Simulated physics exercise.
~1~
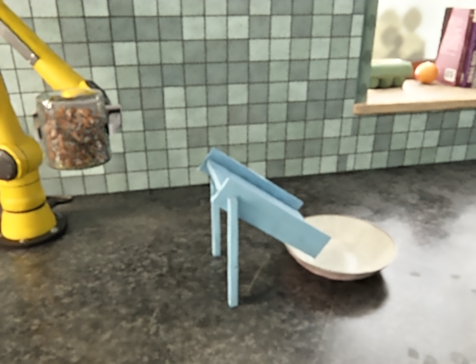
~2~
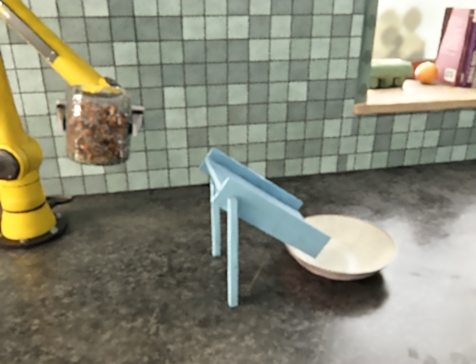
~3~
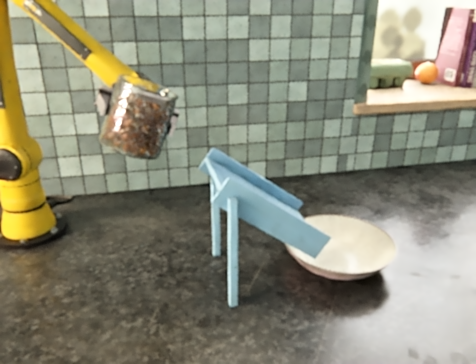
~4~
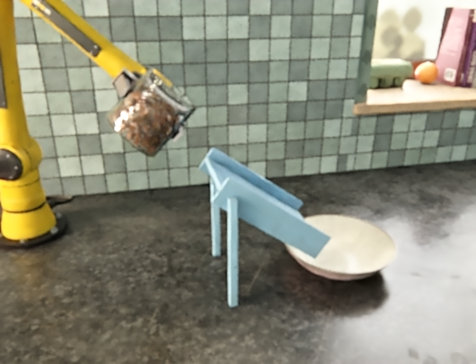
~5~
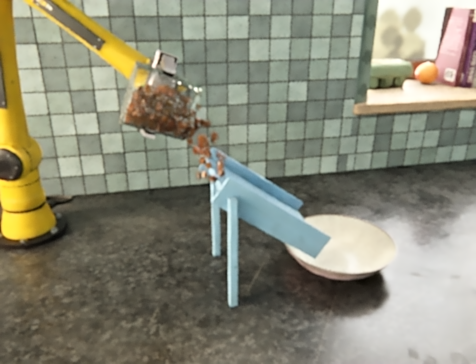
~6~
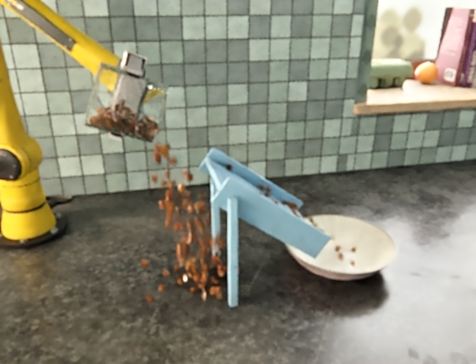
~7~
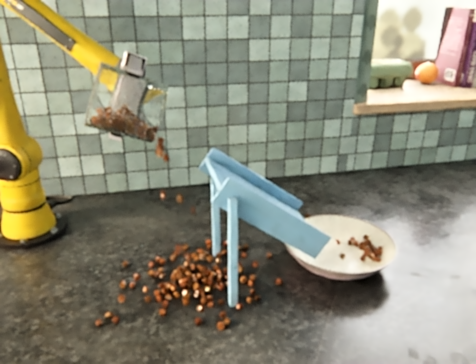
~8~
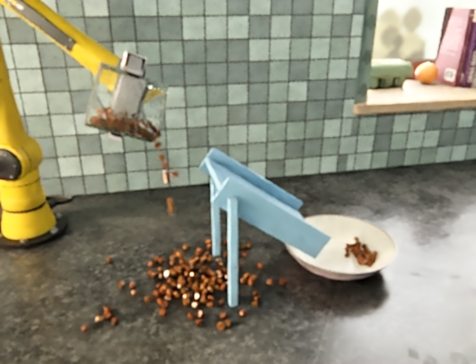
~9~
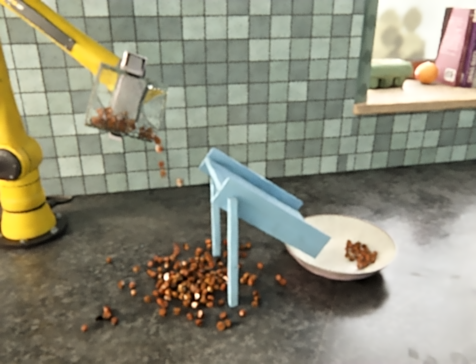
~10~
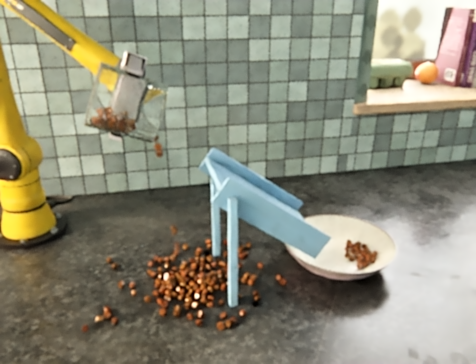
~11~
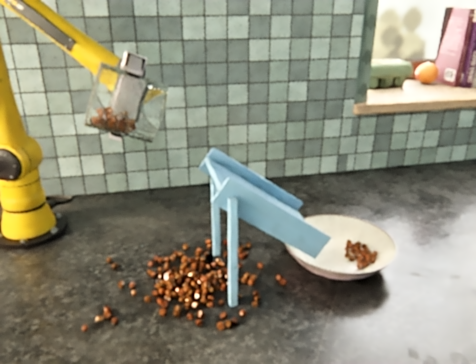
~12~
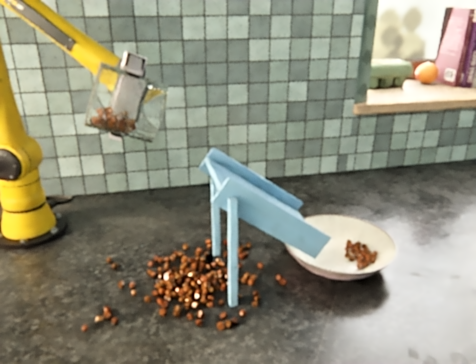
Yellow robot arm tipping a clear tumbler of brown pellets over a blue chute, spilling most on the counter, some reaching the bowl.
